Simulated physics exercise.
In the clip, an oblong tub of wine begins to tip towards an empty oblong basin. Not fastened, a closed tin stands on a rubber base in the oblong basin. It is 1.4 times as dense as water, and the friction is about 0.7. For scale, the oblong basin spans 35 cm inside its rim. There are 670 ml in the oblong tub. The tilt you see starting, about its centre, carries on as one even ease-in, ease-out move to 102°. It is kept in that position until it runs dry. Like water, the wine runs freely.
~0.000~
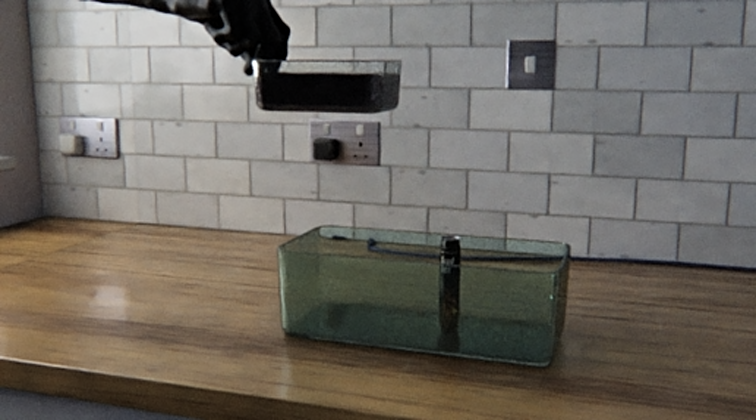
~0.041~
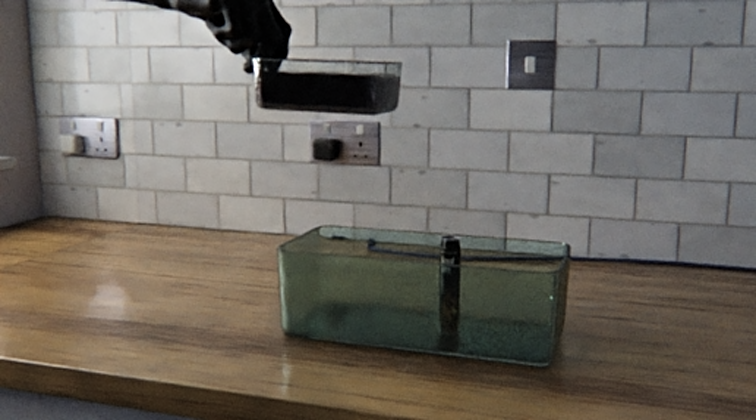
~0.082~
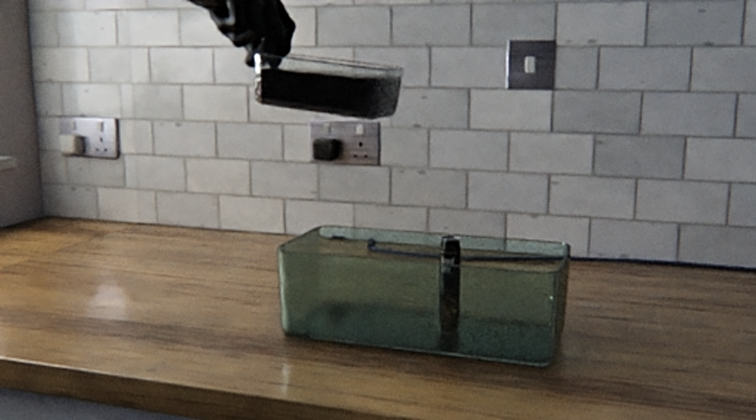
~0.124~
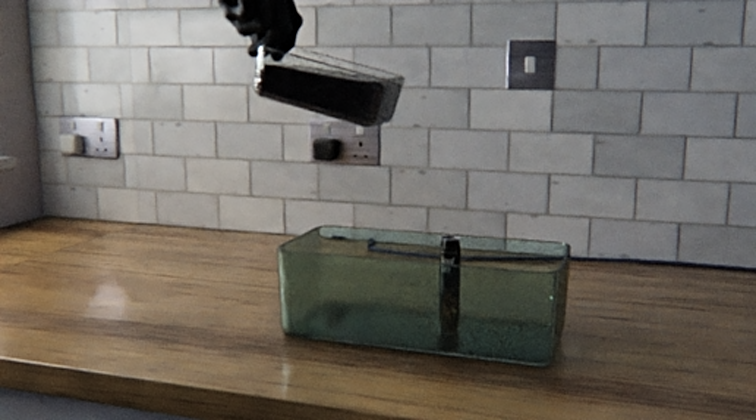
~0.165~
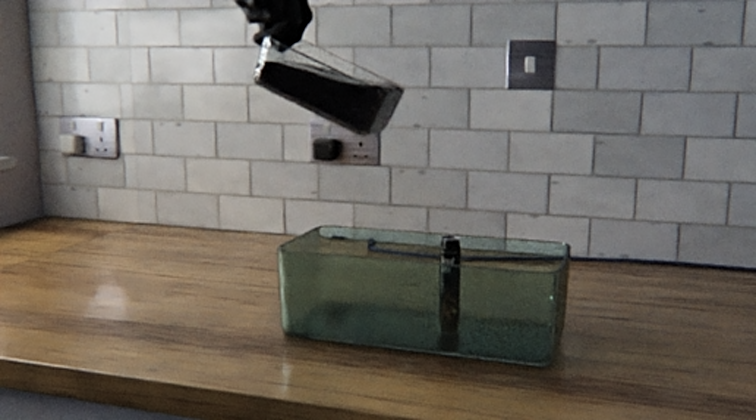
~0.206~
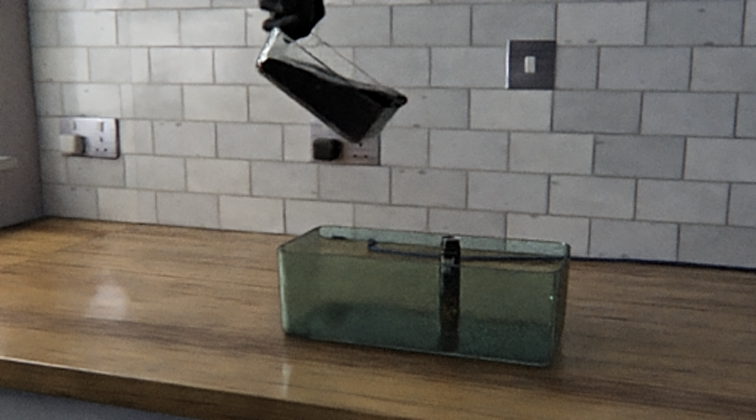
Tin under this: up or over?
It goes down.
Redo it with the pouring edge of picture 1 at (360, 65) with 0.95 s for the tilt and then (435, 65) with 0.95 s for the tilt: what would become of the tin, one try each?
Try 1: Still standing; try 2: Still standing.
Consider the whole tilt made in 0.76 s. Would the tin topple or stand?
Result: Tin upright.
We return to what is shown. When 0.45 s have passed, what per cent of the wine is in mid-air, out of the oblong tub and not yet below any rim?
Around 64 percent.
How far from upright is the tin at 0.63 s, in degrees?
Looks like some 15 degrees from vertical upright.
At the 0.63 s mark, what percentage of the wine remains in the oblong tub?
About 2 per cent.
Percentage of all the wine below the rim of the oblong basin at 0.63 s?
That comes to about 90 percent.
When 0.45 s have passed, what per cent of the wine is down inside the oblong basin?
26 %, more or less.
Then, 0.45 s in, the tilt is 98° and 9 per cent is still to pour; the tin stands where it began.
Then, 0.63 s in, the tilt is 102° and 2 per cent is still to pour; the tin leans 16°.
Then, 0.82 s in, the tilt is 102° and 0 per cent is still to pour; the tin leans 49°.
Then, 1.02 s in, the tilt is 102° and 0 per cent is still to pour; the tin lies on its side.
Finally, the tin lies on its side.
